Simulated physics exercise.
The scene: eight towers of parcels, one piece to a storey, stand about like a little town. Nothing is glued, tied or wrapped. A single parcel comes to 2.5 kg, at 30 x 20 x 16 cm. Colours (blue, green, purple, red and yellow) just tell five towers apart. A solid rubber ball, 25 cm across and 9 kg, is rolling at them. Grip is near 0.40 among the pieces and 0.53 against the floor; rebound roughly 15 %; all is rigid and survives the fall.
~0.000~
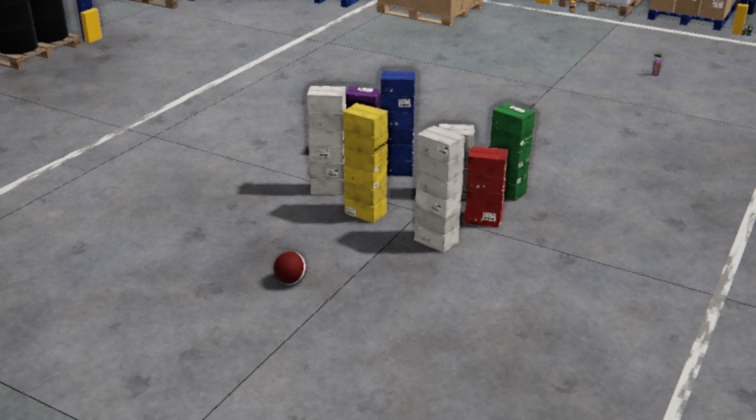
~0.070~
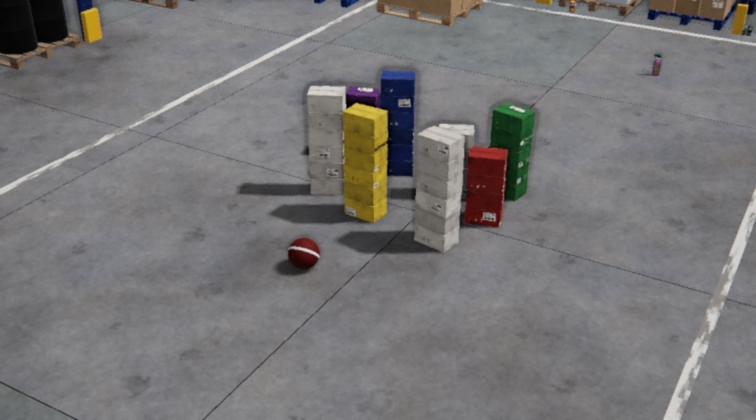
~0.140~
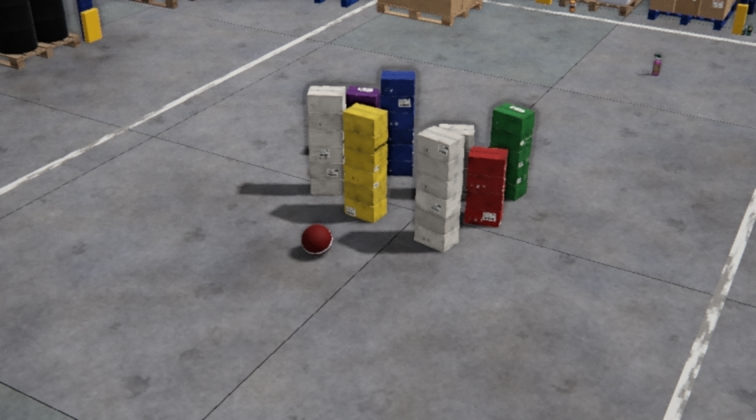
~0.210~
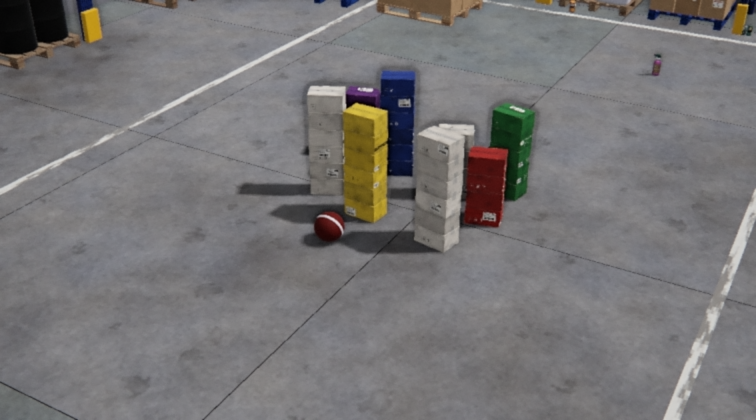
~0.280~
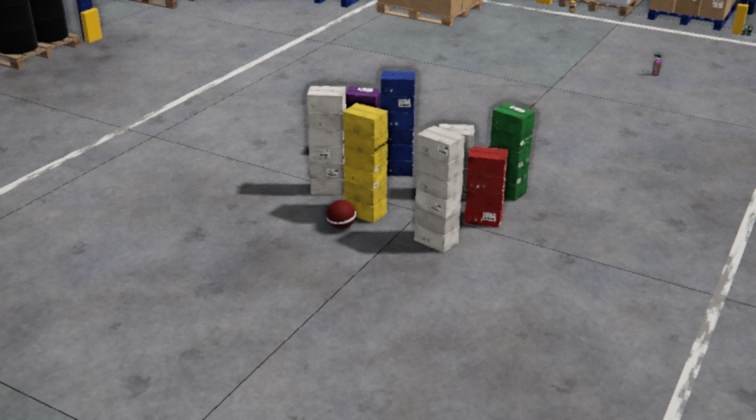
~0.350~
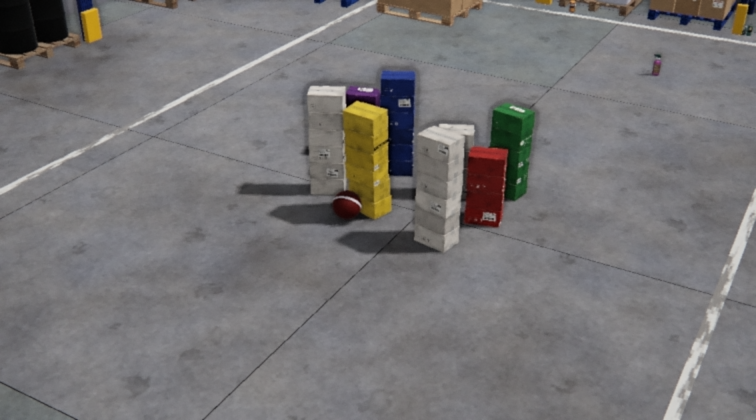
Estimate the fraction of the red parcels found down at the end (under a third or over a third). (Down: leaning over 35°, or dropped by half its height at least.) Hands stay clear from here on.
Fewer than one in three of them.
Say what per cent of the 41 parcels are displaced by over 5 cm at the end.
15 per cent.
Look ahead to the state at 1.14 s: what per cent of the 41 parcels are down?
10 per cent by then.
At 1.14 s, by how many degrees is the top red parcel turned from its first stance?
Some 0°.
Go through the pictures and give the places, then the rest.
In the first picture (pixels give the middle of a visible side), ball (290, 268) 98 cm from contact, 3.2 m/s; top red parcel (486, 167); top blue parcel (398, 88); none has stirred.
Ball (304, 254) 76 cm from contact, 3.2 m/s; top red parcel (486, 167), in the second picture.
Ball (317, 240) 54 cm from contact, 3.2 m/s; top red parcel (486, 167), in the third picture.
Ball (329, 227) 32 cm from contact, 3.2 m/s; top red parcel (486, 167), in the fourth picture.
Ball (341, 214) 9 cm from contact, 3.2 m/s; top red parcel (486, 167), in the fifth picture.
Ball (347, 205) after contact, 1.3 m/s; top red parcel (486, 167); top yellow parcel (358, 124) 4° from how it stood; steepest lean 4°, the parcel at (359, 159); movement in 6 of them, in the sixth picture.
After 0.52 s, ball still moving; none of the 4 red parcels down (0 of 41 in all colours); top red parcel unmoved; top yellow parcel 15° from how it stood.
After 0.84 s, ball at rest; none of the 4 red parcels down (4 of 41 in all colours); top red parcel unmoved; top yellow parcel 48° from how it stood, 17 cm lower.
After 1.14 s, ball at rest; none of the 4 red parcels down (4 of 41 in all colours); top red parcel unmoved; top yellow parcel on its side.
In the end (2.2 s), ball at rest; none of the 4 red parcels down (4 of 41 in all colours); top red parcel unmoved; top yellow parcel on its side. That is 0 per cent. From the last view, middles, top red parcel near (488, 161), top yellow parcel near (290, 206).
